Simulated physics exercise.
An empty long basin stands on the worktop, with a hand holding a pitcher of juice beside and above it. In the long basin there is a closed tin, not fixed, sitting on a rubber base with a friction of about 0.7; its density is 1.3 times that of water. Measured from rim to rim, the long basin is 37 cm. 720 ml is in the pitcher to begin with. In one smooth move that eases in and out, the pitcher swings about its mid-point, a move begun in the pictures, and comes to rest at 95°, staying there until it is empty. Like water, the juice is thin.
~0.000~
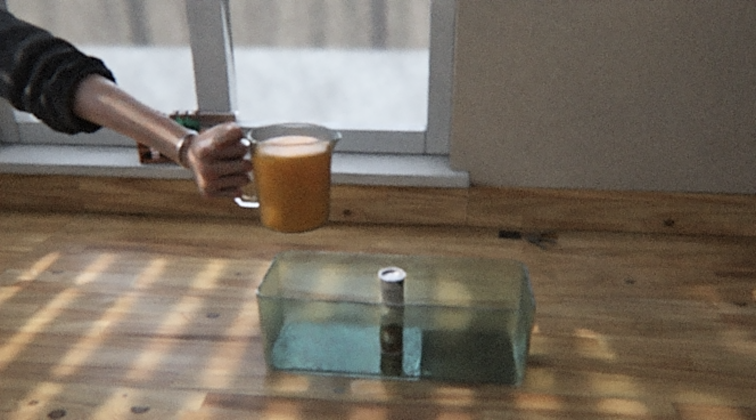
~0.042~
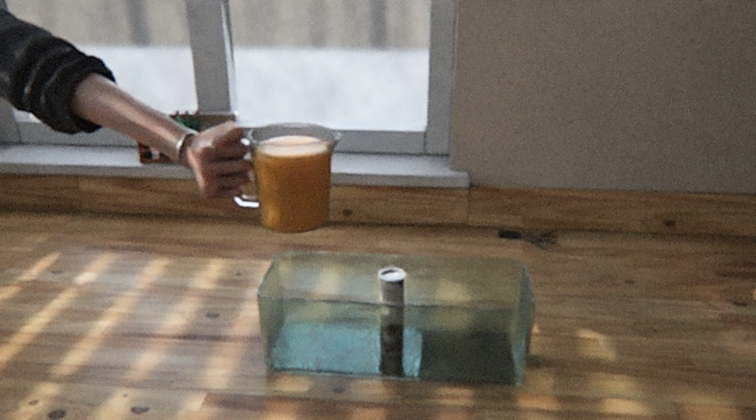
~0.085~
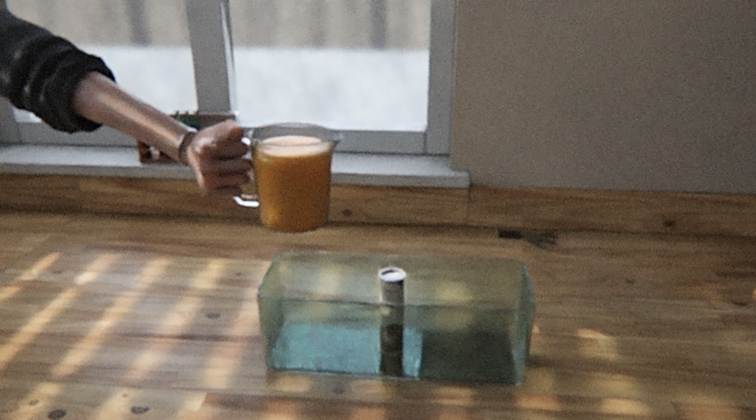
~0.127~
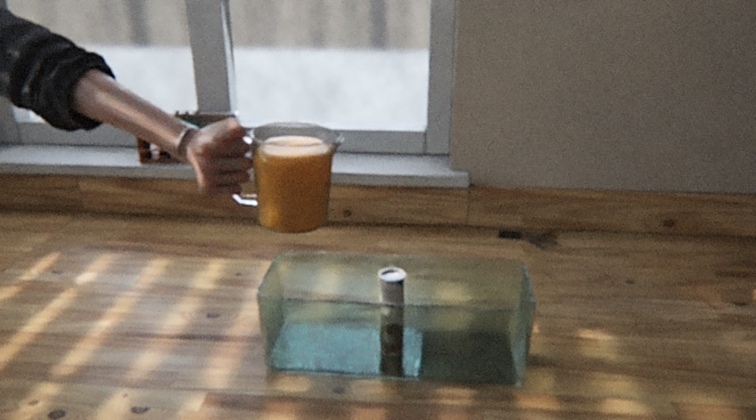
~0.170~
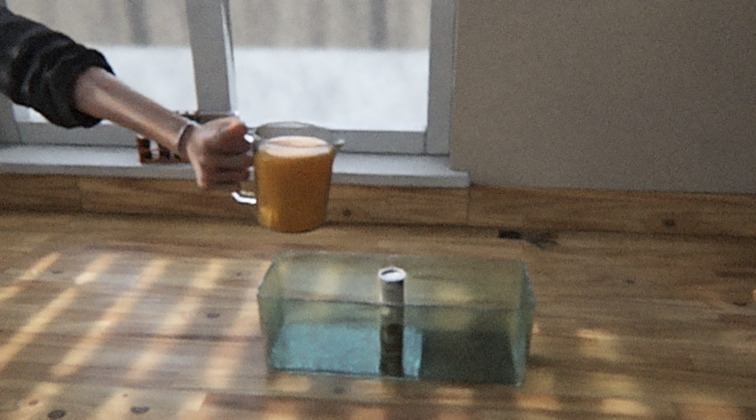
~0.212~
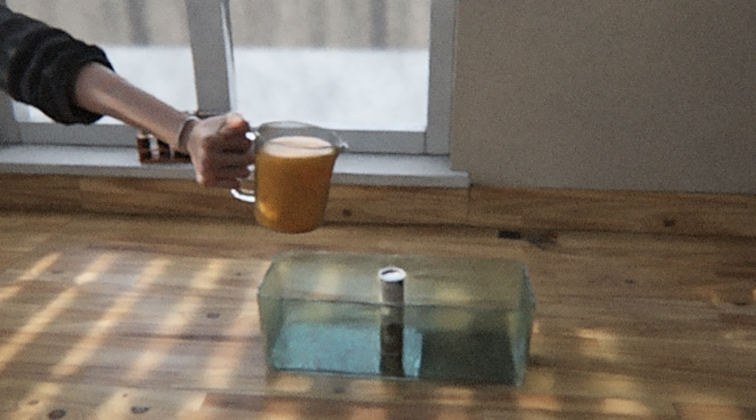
At the start, a hand reaching in from the left holds a glass pitcher of orange juice level, above and beside an empty long basin with a closed tin standing in it. The pitcher stays almost still, then tilts slightly to the right, while the basin and tin remain motionless.
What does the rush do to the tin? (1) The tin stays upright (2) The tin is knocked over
Answer: 1.
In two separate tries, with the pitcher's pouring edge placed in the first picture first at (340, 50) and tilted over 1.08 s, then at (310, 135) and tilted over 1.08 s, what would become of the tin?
Trial 1 - tin stays standing; trial 2 - tin tips.
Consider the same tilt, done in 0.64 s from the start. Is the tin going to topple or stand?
Then the tin does not tip.
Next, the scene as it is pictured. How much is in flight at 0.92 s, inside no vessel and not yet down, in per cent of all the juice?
Roughly 22 per cent.
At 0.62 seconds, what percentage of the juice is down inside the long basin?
The basin holds roughly 1 in a hundred parts at that moment.
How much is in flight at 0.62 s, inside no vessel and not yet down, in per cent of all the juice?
Near 14 per cent at that moment.
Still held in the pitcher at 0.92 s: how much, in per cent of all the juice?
Roughly 40 percent remains.
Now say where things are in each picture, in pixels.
In the first frame, tilt 0°; pouring edge (341, 136); surface from (255, 146) to (331, 147); the long basin's rim runs from (267, 274) to (530, 286); the tin's top is at (392, 278).
In the second frame, tilt 0°; pouring edge (341, 137); surface from (255, 145) to (332, 148).
In the third frame, tilt 1°; pouring edge (342, 138); surface from (256, 144) to (332, 148).
In the fourth frame, tilt 3°; pouring edge (343, 139); surface from (257, 145) to (332, 148).
In the fifth frame, tilt 6°; pouring edge (345, 141); surface from (258, 145) to (334, 149).
In the sixth frame, tilt 9°; pouring edge (347, 144); surface from (260, 146) to (337, 149).
By 0.62 s the tilt is 59° and 85 per cent is still to pour; the tin stands where it began.
By 0.92 s the tilt is 90° and 40 per cent is still to pour; the tin stands where it began.
By 1.24 s the tilt is 95° and 8 per cent is still to pour; the tin stands where it began.
By 1.58 s the tilt is 95° and 1 per cent is still to pour; the tin stands where it began.
At rest the tin stands where it began.
